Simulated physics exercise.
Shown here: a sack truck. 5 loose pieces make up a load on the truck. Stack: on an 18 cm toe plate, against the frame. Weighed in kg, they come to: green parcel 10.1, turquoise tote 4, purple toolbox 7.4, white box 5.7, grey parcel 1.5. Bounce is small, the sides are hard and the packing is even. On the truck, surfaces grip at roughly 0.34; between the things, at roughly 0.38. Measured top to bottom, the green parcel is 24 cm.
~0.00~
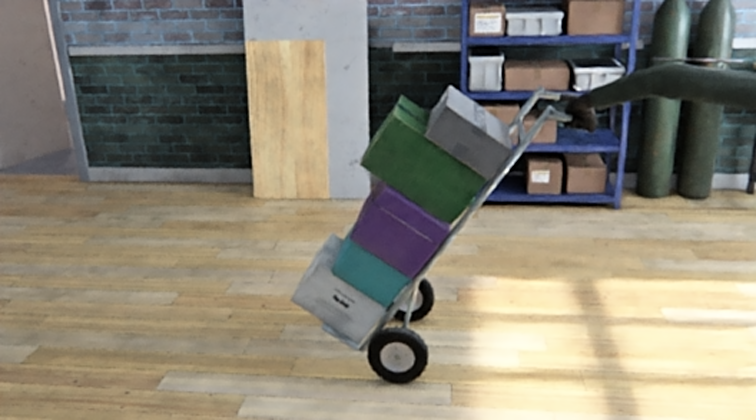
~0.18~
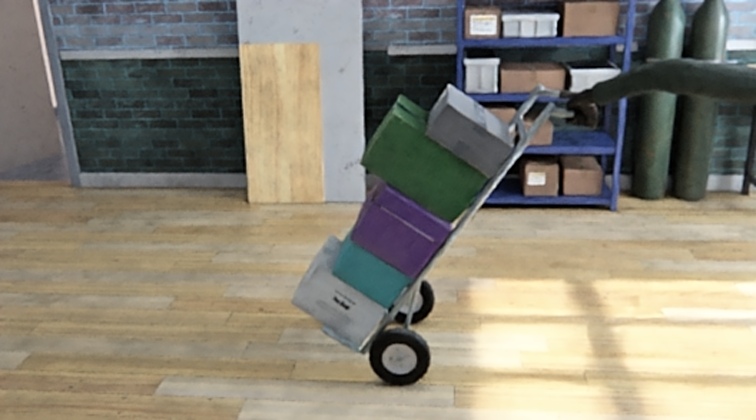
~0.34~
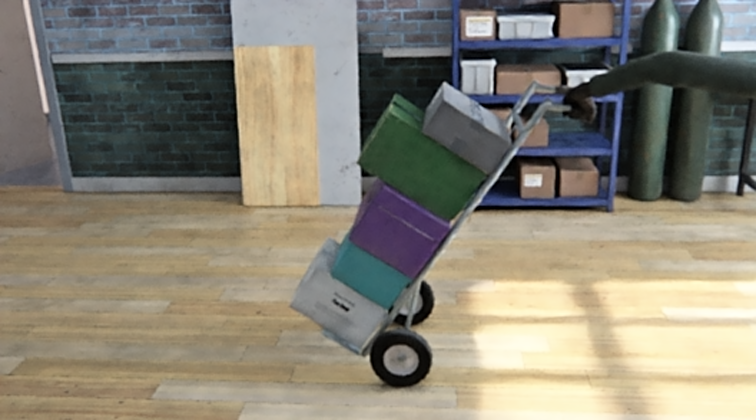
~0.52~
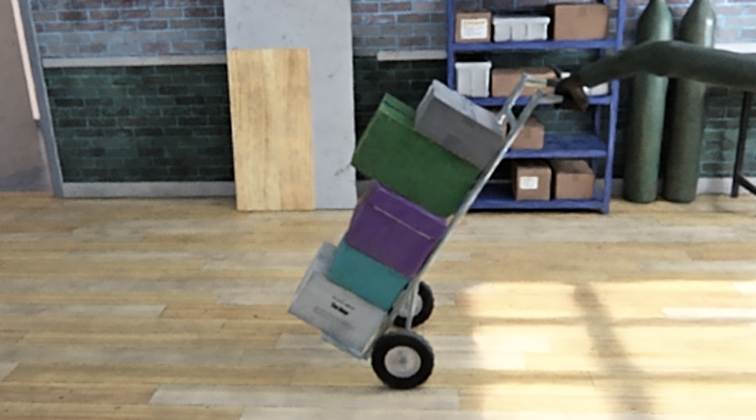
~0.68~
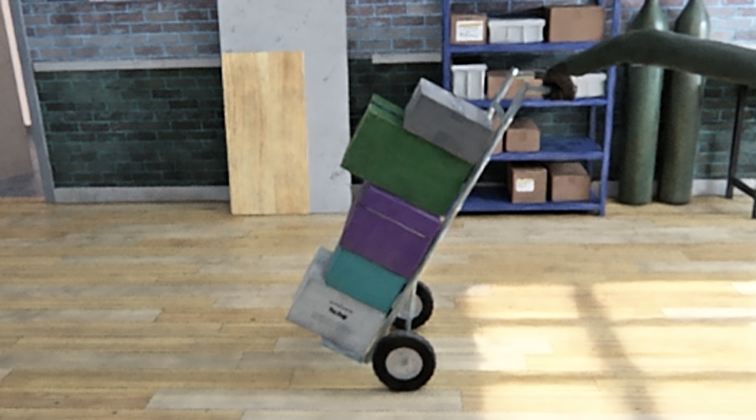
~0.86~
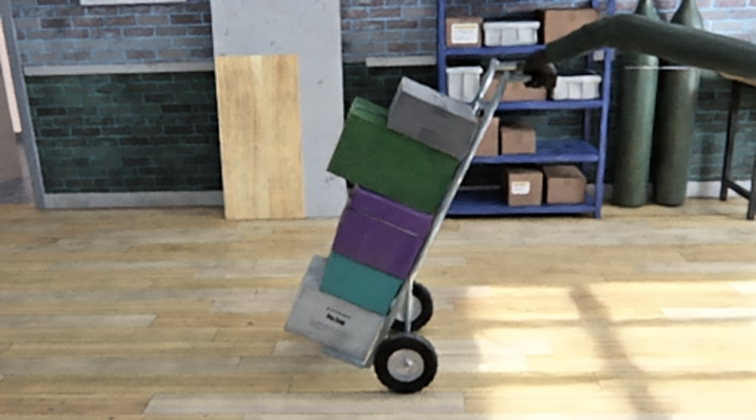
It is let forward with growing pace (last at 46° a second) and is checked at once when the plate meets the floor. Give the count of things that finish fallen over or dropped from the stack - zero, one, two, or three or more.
Three or more.
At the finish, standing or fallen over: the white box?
Here's what happens: The white box never goes down.
After 2.26 s, truck upright; green parcel 31° off its base near (235, 191); turquoise tote 30° off its base near (318, 278); grey parcel 31° off its base.
After 2.66 s, truck upright; green parcel, purple toolbox and grey parcel now dropped from the stack; turquoise tote on its side near (280, 278); white box 4° off its base.
In the end (3.9 s), dropped from the stack, green parcel, turquoise tote, purple toolbox and grey parcel; the last one under 10 cm from the start. In the last view, green parcel near (72, 315), turquoise tote near (254, 330).
